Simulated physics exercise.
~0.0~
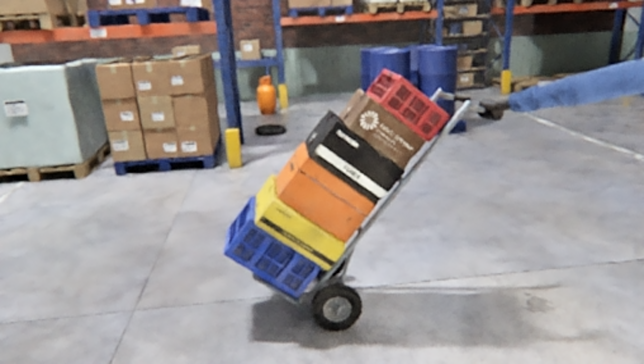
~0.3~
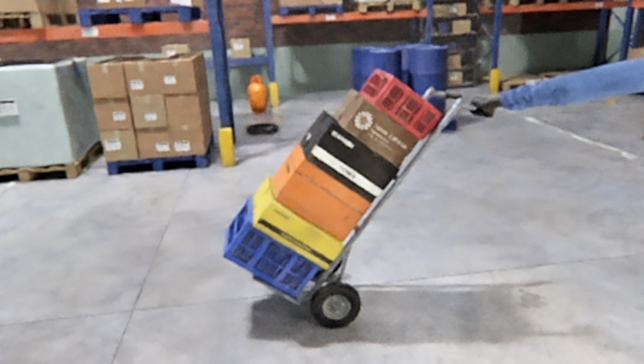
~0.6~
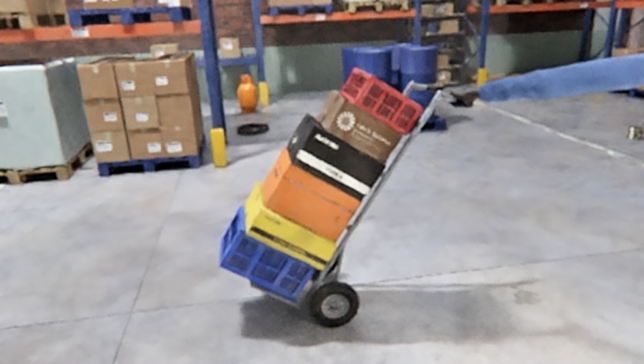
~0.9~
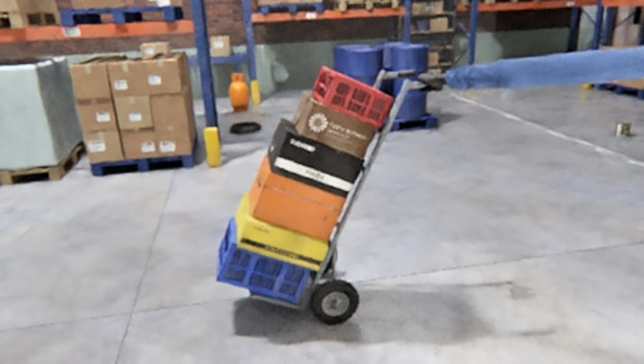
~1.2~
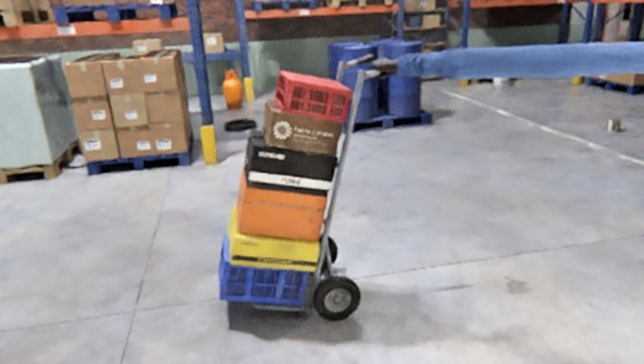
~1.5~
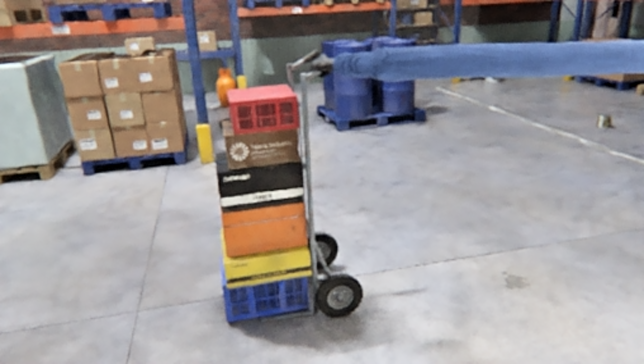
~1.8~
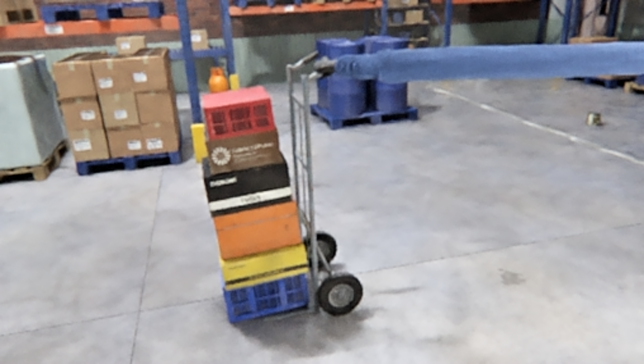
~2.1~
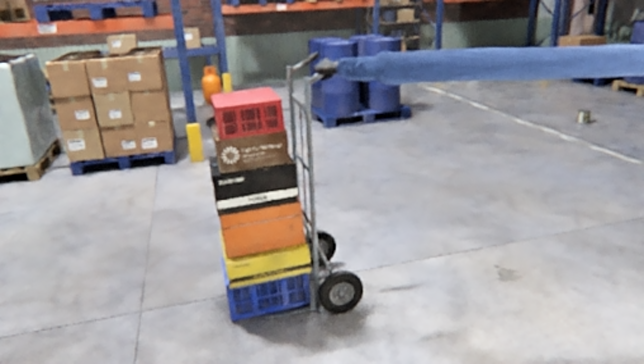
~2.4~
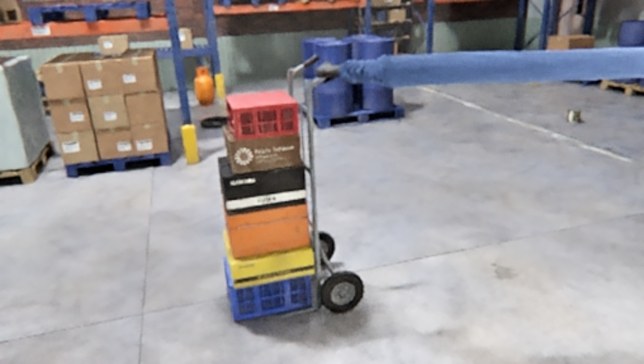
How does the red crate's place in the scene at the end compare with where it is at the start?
At the start the red crate is up near the raised handle of the tilted truck, right of the wheels. By the end it is well to the left of there and at nearly the same height, on top of the stack on the upright truck.
The clip opens in a warehouse, where a blue-sleeved arm at the right holds a loaded sack truck tilted back toward the right. Six items are stacked on it, from a blue crate at the bottom through yellow, orange, black and brown ones to a red crate on top. The arm swings the handle up and to the left, slowly at first and then faster, until the truck stands upright. As it stops, the upper part of the stack leans out to the left, away from the truck's frame. The leaning items then rock back, and the stack ends standing on the upright truck.
